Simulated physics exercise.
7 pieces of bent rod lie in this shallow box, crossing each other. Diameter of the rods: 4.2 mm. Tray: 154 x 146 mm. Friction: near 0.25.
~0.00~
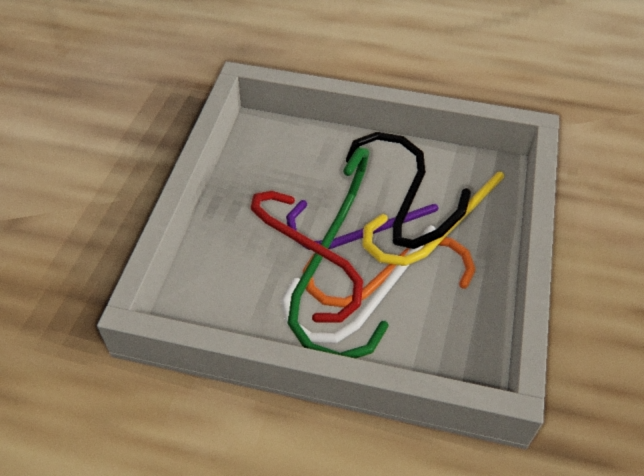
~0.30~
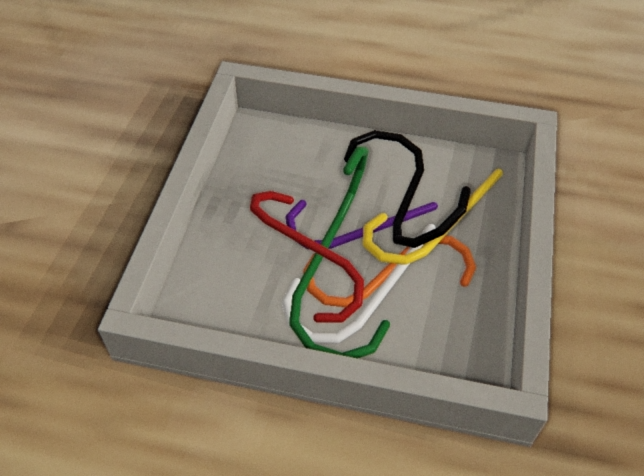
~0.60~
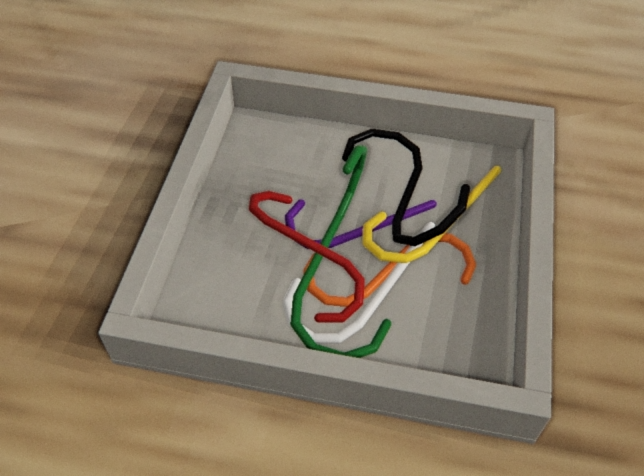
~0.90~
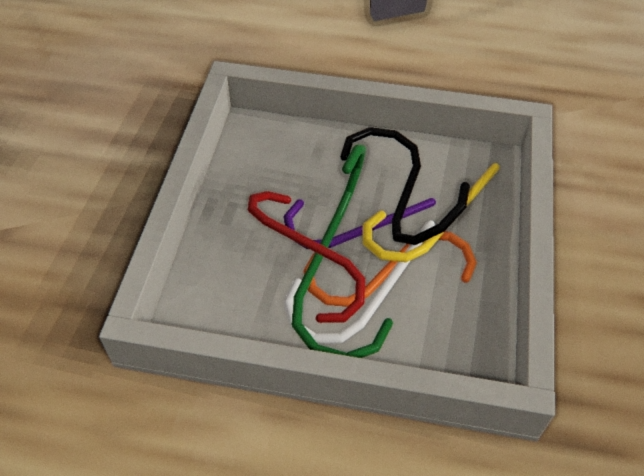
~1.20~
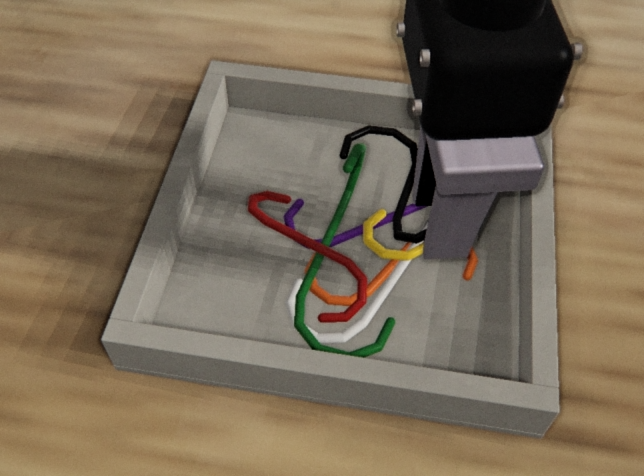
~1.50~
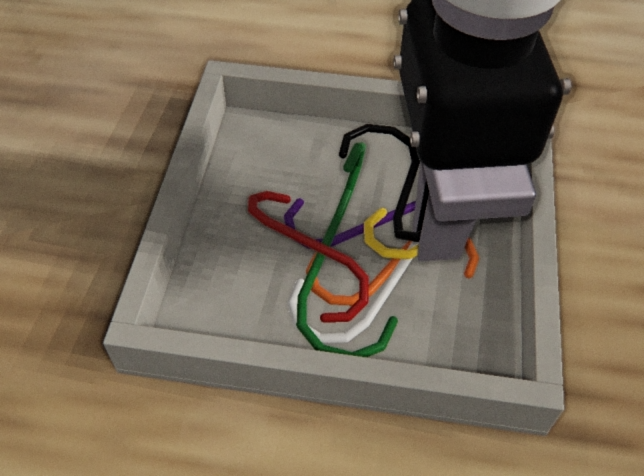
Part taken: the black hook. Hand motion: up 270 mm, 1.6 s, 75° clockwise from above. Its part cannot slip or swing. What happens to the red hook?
It is kept in the tray.
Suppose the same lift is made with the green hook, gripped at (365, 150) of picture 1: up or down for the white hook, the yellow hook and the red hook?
The white hook gets left, the yellow hook gets left and the red hook goes with it.
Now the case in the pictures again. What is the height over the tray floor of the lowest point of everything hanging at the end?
270 mm.
After 1.98 s, lowest point more than 20 mm over the tray floor, black hook 58 mm.
After 2.38 s, lowest point more than 20 mm over the tray floor, black hook 158 mm.
After 3.10 s, lowest point more than 20 mm over the tray floor, black hook 272 mm.
End, hanging black hook 272 mm; the other 6 are down.
